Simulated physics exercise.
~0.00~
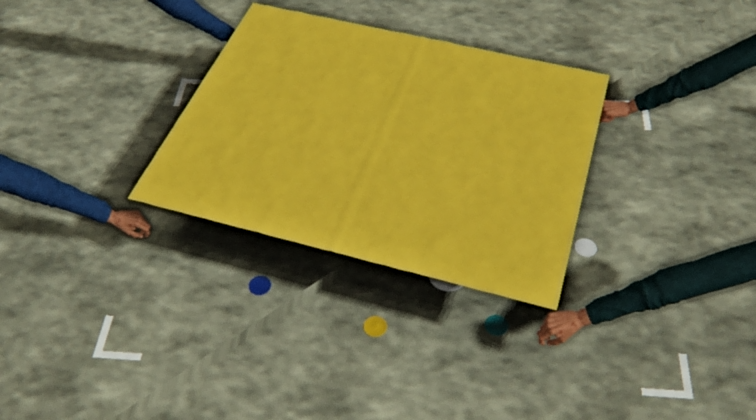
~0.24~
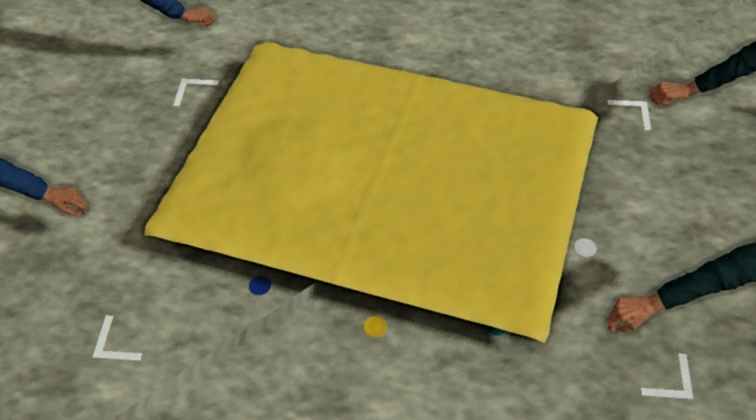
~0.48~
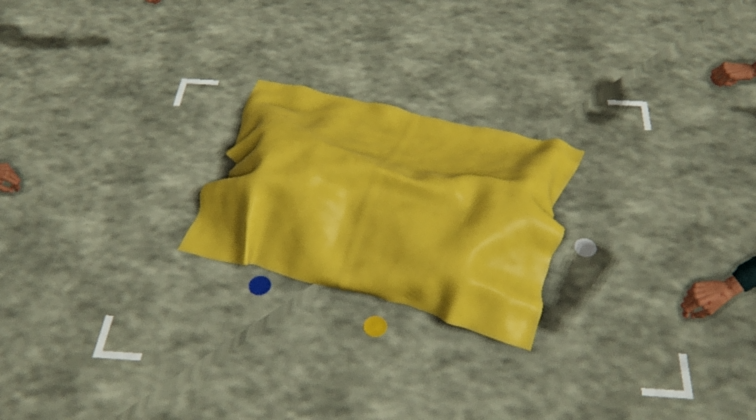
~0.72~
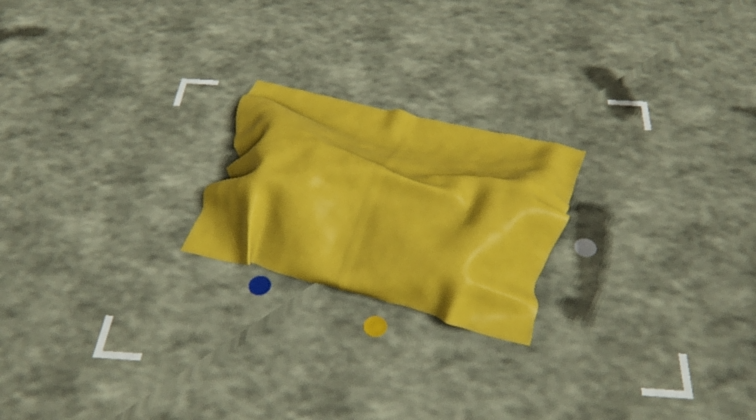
On a mottled grey floor, four hands held a yellow tarp out flat, then let go and drew away as it dropped and sagged into folds over hidden bumps, covering the teal saucer while the blue, yellow and white lids stayed in view.
